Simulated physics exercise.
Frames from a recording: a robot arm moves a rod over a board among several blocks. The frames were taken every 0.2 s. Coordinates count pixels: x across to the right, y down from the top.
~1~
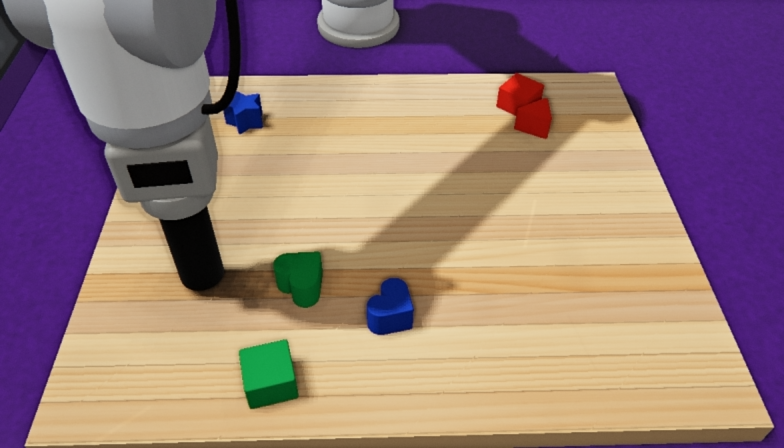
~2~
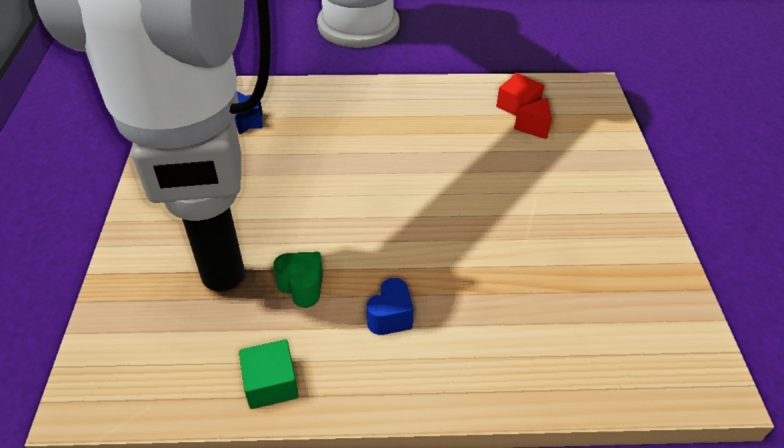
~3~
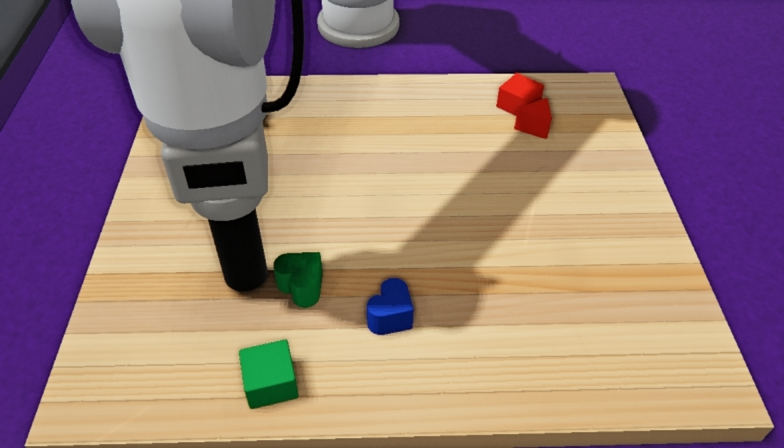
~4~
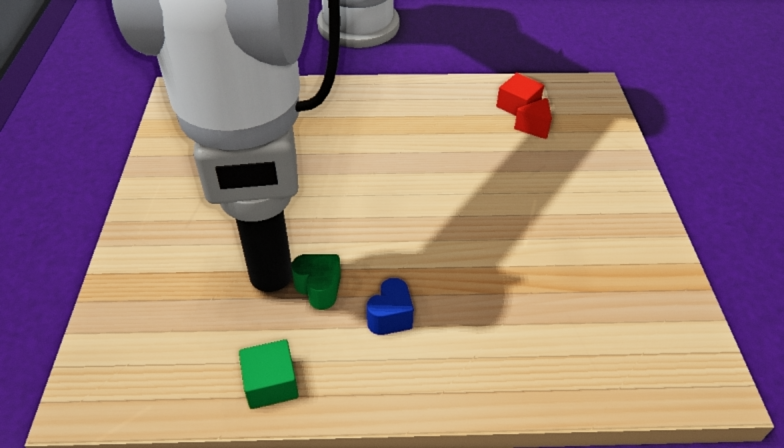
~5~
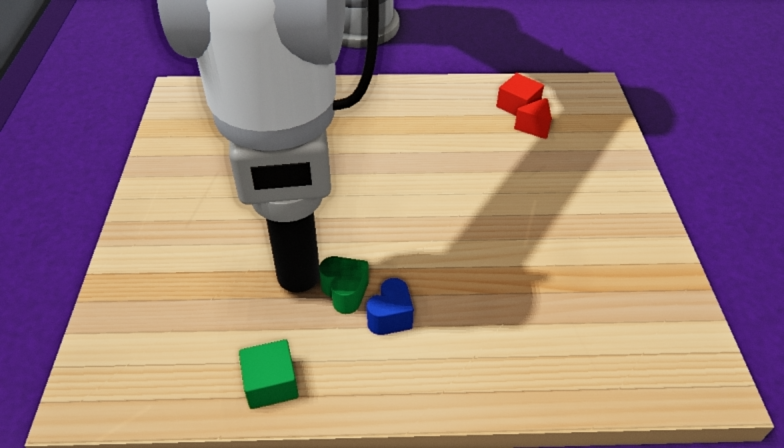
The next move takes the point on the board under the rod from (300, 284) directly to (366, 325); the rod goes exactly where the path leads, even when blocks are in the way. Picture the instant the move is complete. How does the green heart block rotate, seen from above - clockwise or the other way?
Short answer: Counterclockwise.
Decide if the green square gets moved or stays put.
My prediction: It remains in place.
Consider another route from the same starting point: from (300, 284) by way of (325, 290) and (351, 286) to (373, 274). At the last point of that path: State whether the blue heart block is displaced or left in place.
It's moved.
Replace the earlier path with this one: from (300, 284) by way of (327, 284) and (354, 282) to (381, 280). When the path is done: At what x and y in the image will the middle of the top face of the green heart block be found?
Around (412, 284).
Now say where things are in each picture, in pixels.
The first frame shows tip of the rod (203, 274), middles of tops, green square (266, 364), green heart block (299, 267), blue heart block (391, 298).
The second frame shows rod (223, 275), nothing pushed.
The third frame shows rod (246, 275), nothing pushed.
The fourth frame shows rod (271, 275), green heart block (317, 269).
The fifth frame shows rod (299, 276), green square (266, 364), green heart block (344, 272), blue heart block (391, 298).
On the path given first. Halfway along, rod (333, 297); green heart block (382, 288); blue heart block (416, 306), turned 15° anticlockwise.
At the end, rod (366, 317); green square unmoved; green heart block (417, 304), turned 25° anticlockwise; blue heart block (456, 316), turned 25° anticlockwise.
